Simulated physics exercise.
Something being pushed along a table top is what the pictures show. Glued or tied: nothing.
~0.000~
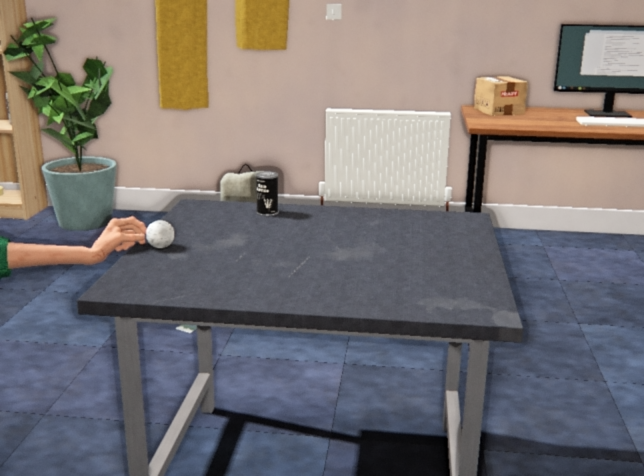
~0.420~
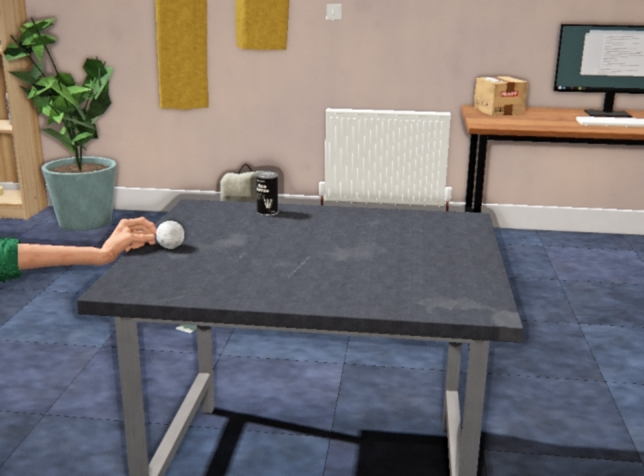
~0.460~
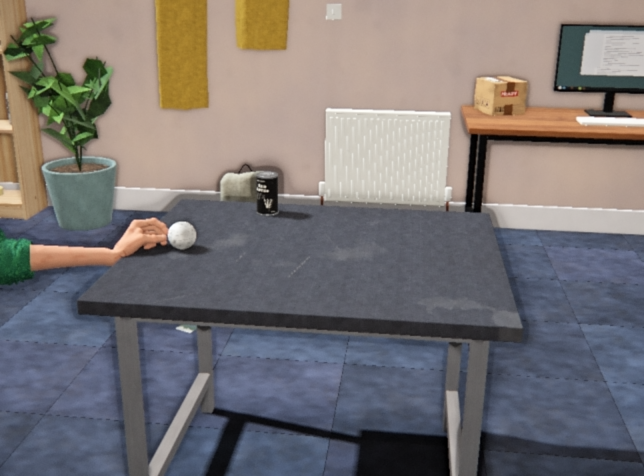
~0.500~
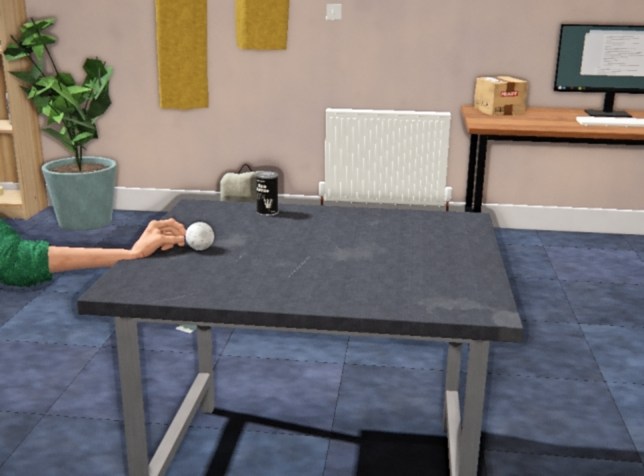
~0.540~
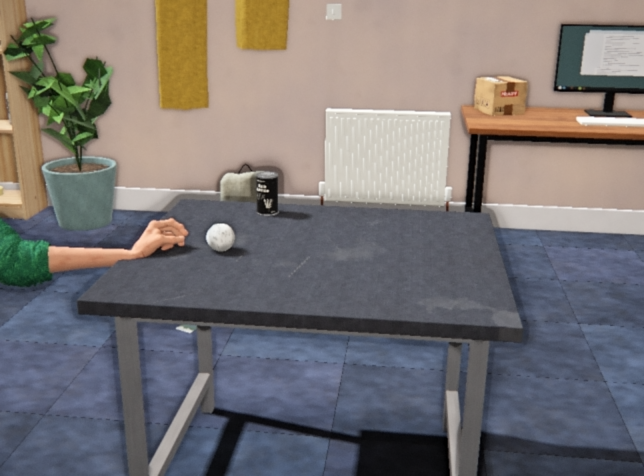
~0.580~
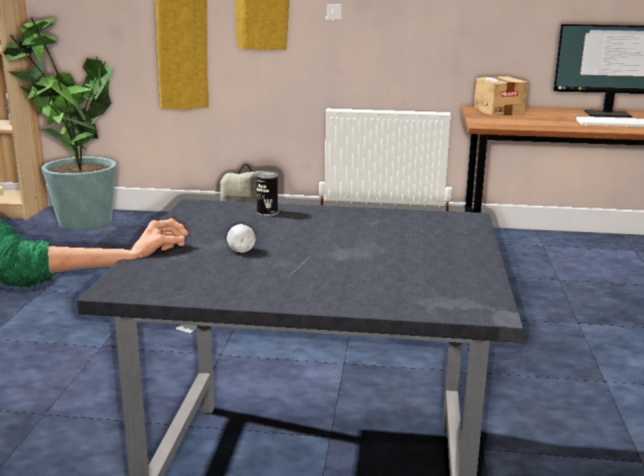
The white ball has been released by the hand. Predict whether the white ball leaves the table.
It leaves the table.
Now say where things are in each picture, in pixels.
The first picture shows under the hand; white ball (160, 235).
The second picture shows under the hand; white ball (170, 235).
The third picture shows under the hand; white ball (182, 236).
The fourth picture shows white ball (200, 237).
The fifth picture shows white ball (221, 238) shifted about its own width.
The sixth picture shows white ball (241, 239) shifted about its own width.
After 0.78 s, white ball shifted well along near (340, 244).
After 1.08 s, white ball shifted well along near (473, 251).
After 1.38 s, white ball now off the table.
After 1.68 s, things are still on the move.
In the end (1.9 s), off the table, white ball.
